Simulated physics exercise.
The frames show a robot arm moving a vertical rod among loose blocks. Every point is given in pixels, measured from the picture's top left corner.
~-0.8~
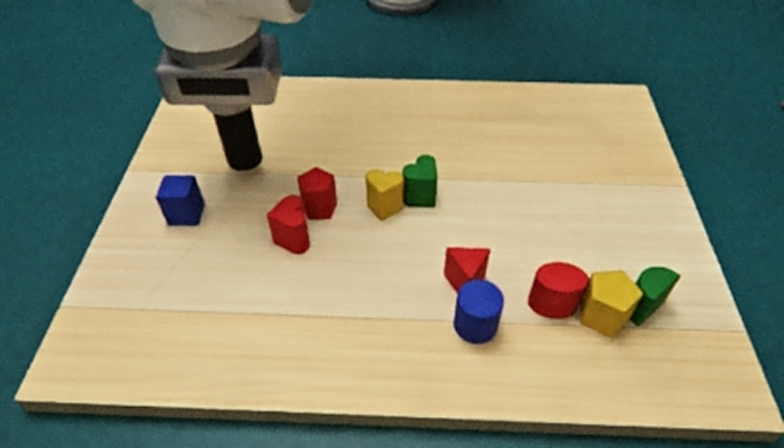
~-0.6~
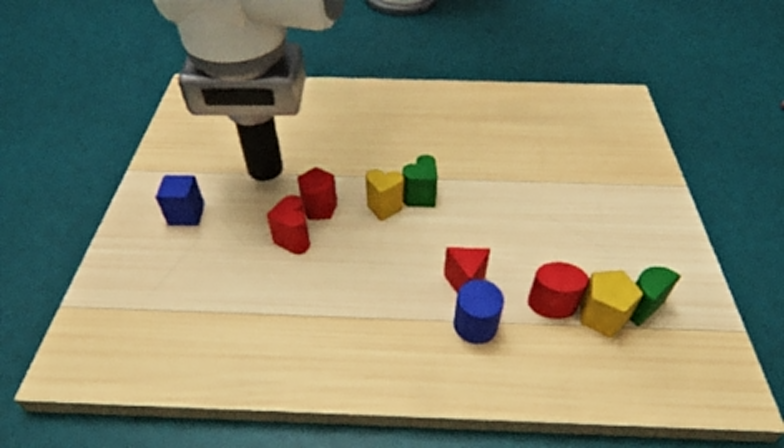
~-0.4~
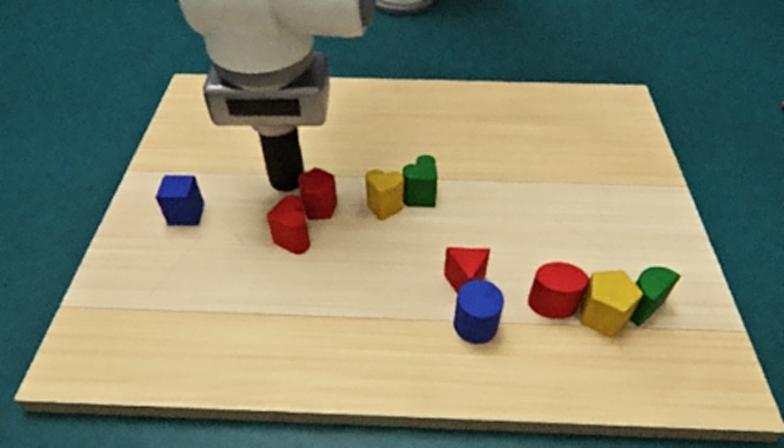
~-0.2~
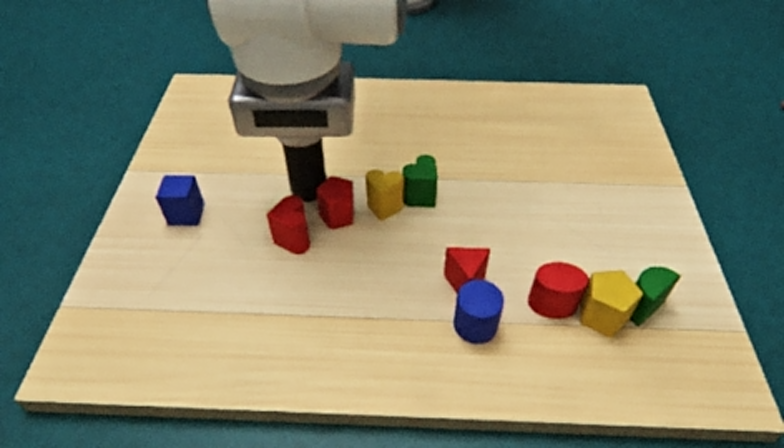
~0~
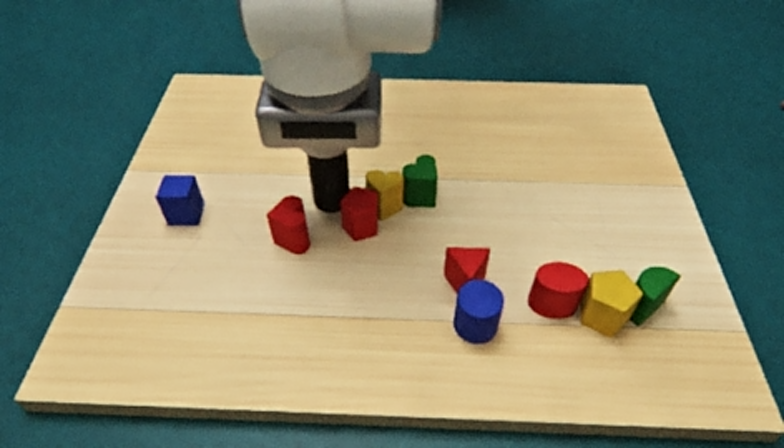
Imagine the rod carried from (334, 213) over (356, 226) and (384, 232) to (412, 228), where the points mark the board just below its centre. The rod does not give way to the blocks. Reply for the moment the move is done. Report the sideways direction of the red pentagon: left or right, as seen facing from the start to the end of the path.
Displaced right.
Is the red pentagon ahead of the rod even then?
I expect not.
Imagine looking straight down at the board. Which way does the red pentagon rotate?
It twists with the clock when seen from above.
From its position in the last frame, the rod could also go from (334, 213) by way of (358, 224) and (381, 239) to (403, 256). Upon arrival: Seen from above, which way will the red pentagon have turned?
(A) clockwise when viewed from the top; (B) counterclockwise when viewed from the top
I'll go with B - counterclockwise when viewed from the top.
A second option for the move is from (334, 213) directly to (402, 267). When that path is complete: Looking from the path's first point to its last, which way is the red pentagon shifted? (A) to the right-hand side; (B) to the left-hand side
The correct letter is B.
What follows on the original path. Halfway along, rod (369, 217); red pentagon (400, 217).
At the end, rod (413, 215); red heart-shaped block in place; red pentagon (435, 225), turned 40° clockwise; yellow heart-shaped block (398, 177), turned 75° anticlockwise; green heart-shaped block (424, 162), turned 35° clockwise.
